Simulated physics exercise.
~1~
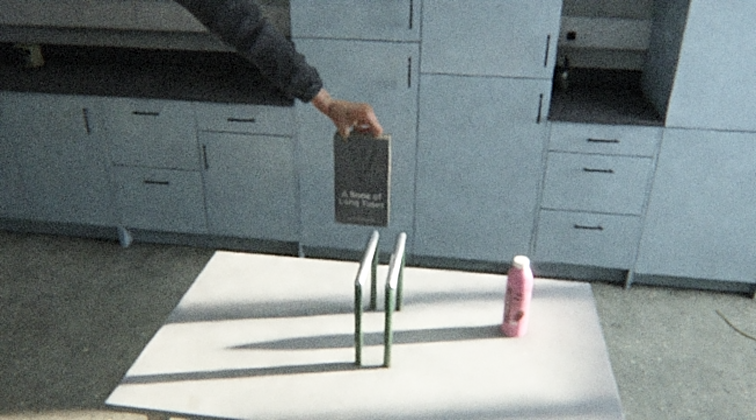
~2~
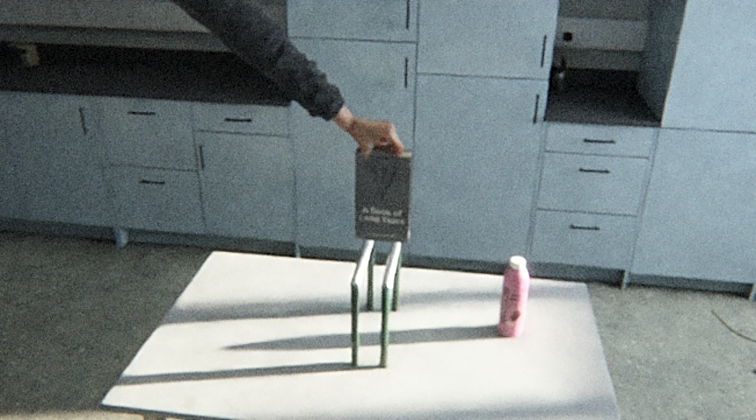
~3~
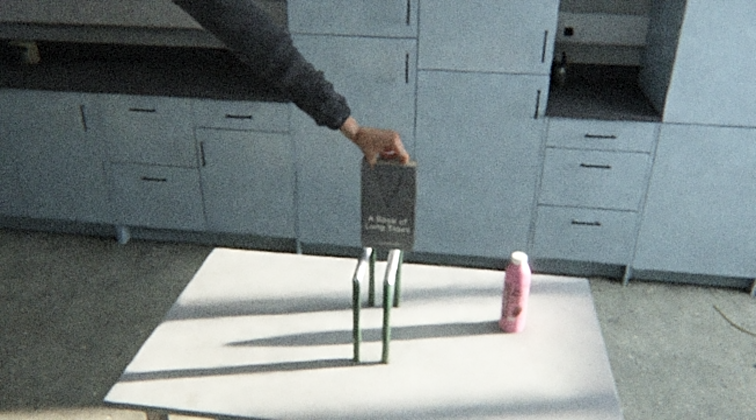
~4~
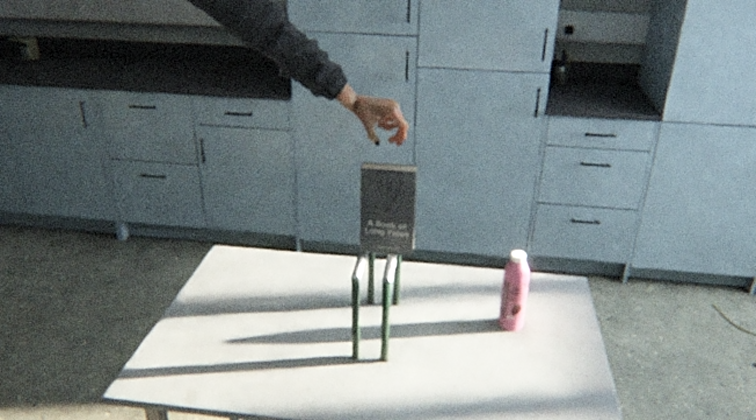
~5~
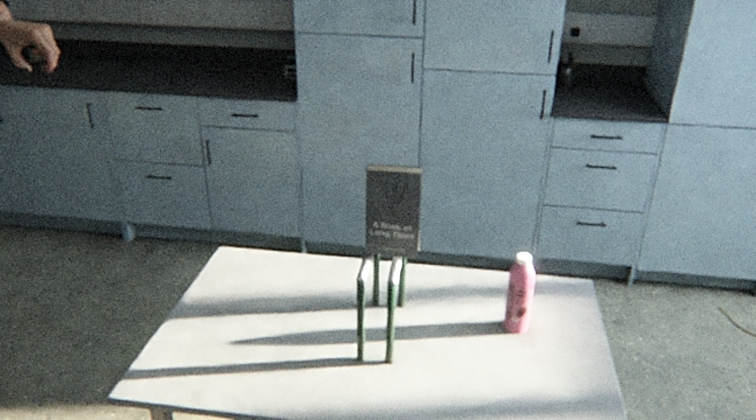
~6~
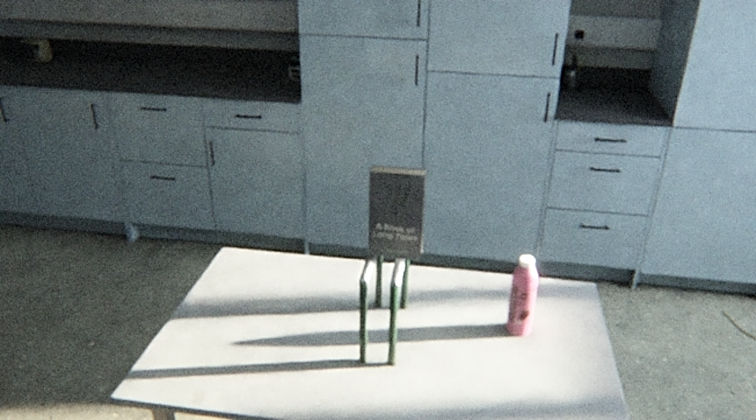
A grey book, held upright by a hand, moves right and down onto a pair of green-edged supports on a white table beside a pink bottle. The hand lets go and withdraws to the left, and the book stays standing on top.
